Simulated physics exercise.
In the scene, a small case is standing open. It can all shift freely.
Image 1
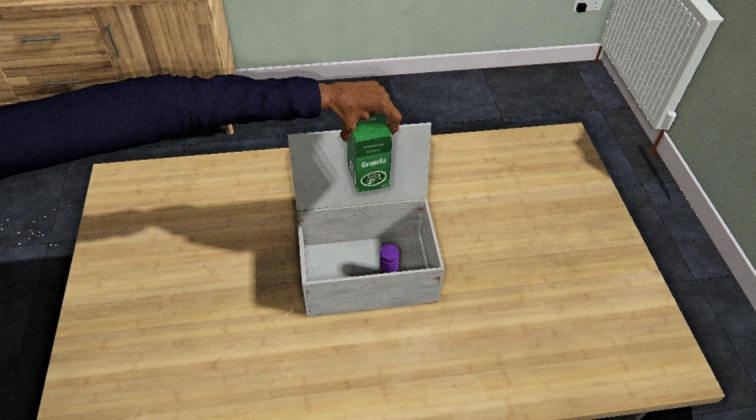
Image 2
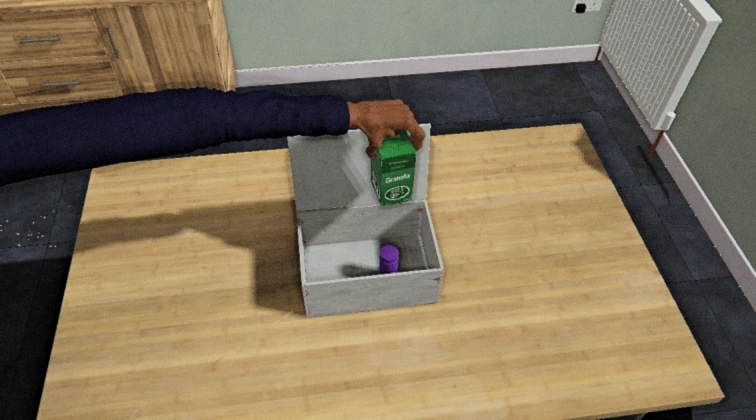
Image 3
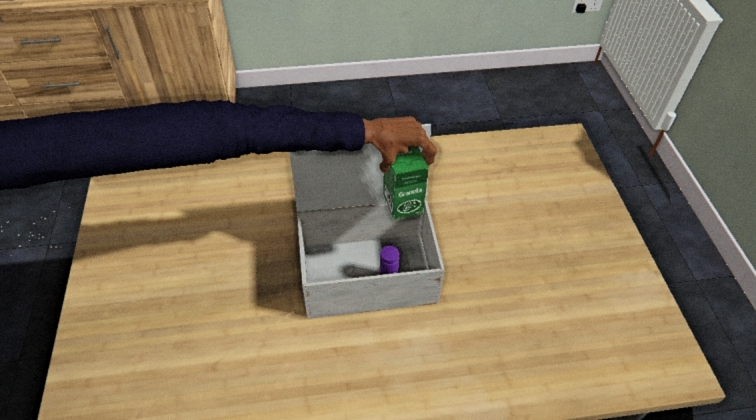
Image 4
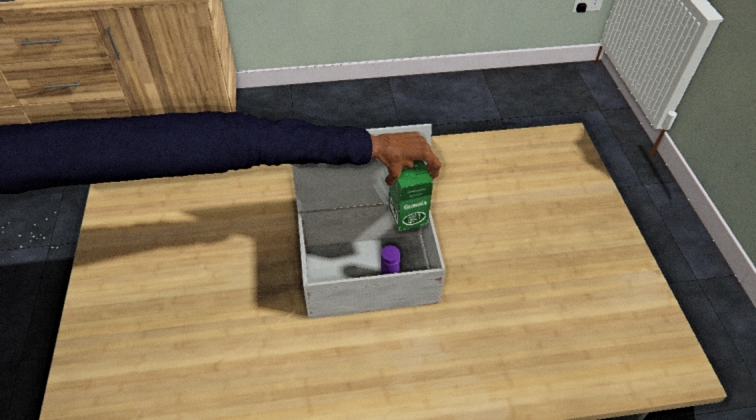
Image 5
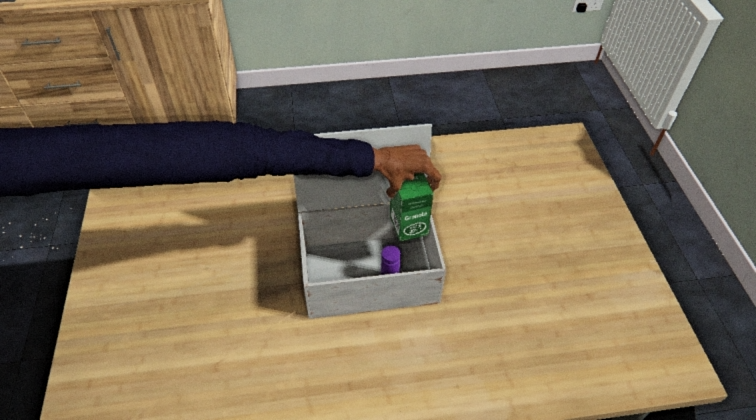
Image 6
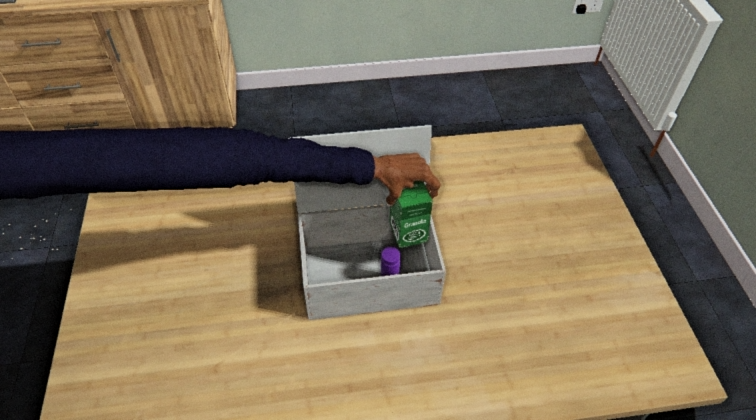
A hand in a dark blue sleeve, reaching in from the left, holds a green carton above an open pale grey box on a light wooden table, seen from above in a room with green walls. A small purple container stands inside the box towards the right, with wooden drawers behind at left and a white radiator at right. The hand moves the carton rightward and lowers it into the box's right side, still gripping it, while the view stays still.
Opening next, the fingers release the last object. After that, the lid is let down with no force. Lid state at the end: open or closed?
Open.
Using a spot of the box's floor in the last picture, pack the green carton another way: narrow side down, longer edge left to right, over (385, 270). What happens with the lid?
Once it's packed that way, the lid settles all the way.
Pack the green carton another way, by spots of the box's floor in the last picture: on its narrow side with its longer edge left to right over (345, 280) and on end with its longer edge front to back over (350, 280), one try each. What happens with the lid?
The first attempt leaves the lid fully closed, while the second leaves it partly open.
Then, 0.30 s later than the last frame, green carton moved about its own width near (407, 242).
Then, 1.30 s later than the last frame, lid 79° above the rim; green carton moved about its own width near (407, 242).
Then, 1.60 s later than the last frame, lid 57° above the rim; green carton moved about its own width near (407, 242).
Then, 1.80 s later than the last frame, lid 39° above the rim; green carton moved about its own width near (407, 242).
When it is over, lid 26° above the rim; moved from the start, green carton; purple shaker as before. End places, in pixels of the last picture, green carton near (407, 242).
